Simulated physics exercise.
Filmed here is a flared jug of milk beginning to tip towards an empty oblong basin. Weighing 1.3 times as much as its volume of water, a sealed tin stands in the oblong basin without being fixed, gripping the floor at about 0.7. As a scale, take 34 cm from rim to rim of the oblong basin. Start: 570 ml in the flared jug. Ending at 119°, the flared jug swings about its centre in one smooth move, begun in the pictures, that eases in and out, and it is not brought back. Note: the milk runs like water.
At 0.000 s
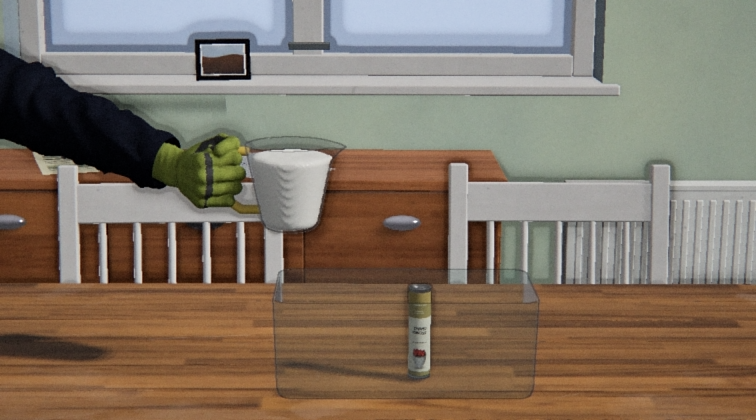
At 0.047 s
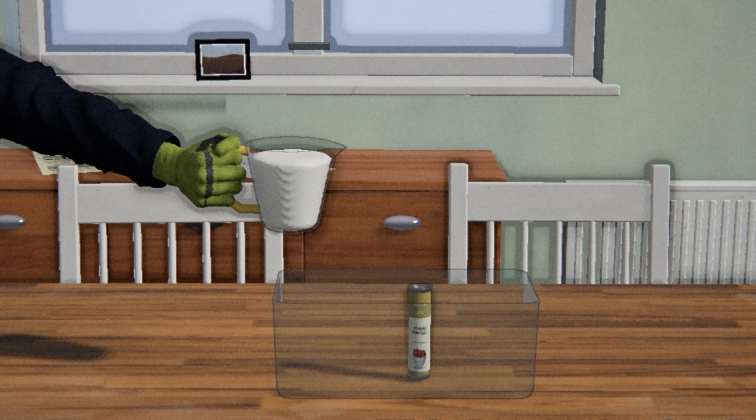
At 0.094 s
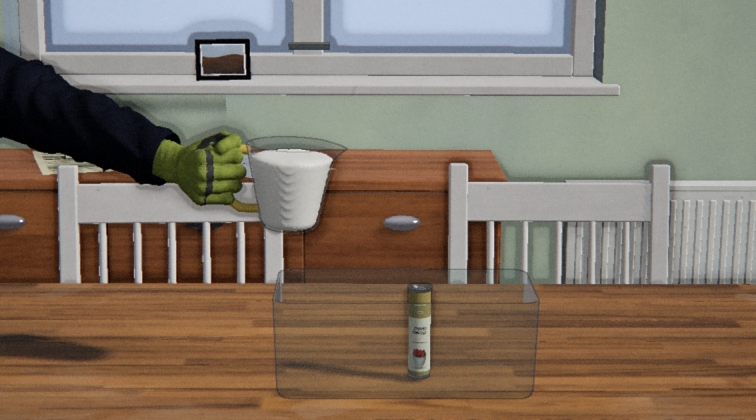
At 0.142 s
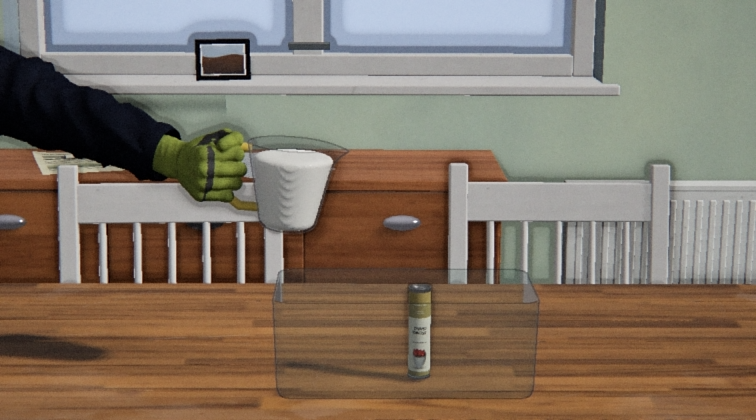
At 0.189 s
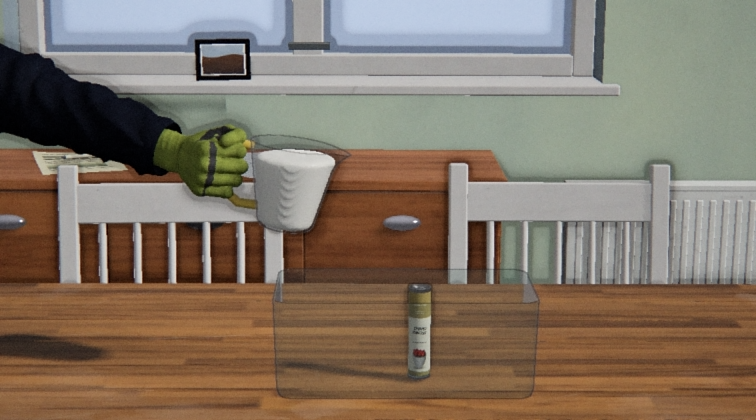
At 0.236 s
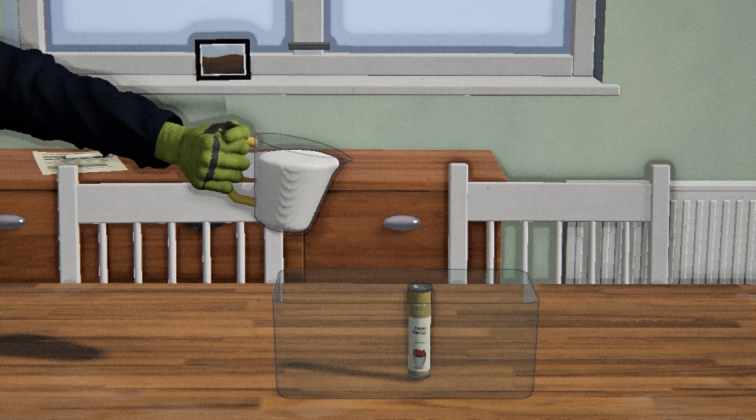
A flared clear jug of white milk, held by a green-gloved hand in a dark sleeve at the left, starts upright and leans slowly clockwise to a slight angle, gradually quickening. Below it, a small tin with a gold top stands inside a transparent oblong basin on a wooden table. The steady, level view shows white chairs, a brown cabinet and a window on a pale green wall behind.
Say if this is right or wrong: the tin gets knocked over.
Wrong, it stays standing.
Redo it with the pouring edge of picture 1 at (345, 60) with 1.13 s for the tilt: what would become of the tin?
It tumbles.
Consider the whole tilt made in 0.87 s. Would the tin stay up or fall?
Then it stays up.
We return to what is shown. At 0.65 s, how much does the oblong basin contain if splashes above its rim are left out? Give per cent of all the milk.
14 %, give or take.
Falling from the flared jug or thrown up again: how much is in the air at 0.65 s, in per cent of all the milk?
Close to 24 in a hundred.
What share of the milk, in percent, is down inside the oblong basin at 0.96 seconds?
I'd say roughly 88 in a hundred of it.
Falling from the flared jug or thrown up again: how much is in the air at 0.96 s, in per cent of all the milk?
Airborne share: Near 8 %.
By 0.65 s the tilt is 74° and 62 per cent is still to pour; the tin stands where it began.
By 0.96 s the tilt is 113° and 5 per cent is still to pour; the tin stands where it began.
By 1.28 s the tilt is 119° and 0 per cent is still to pour; the tin stands where it began.
By 1.63 s the tilt is 119° and 0 per cent is still to pour; the tin stands 1 cm from where it began.
At rest the tin stands 1 cm from where it began.
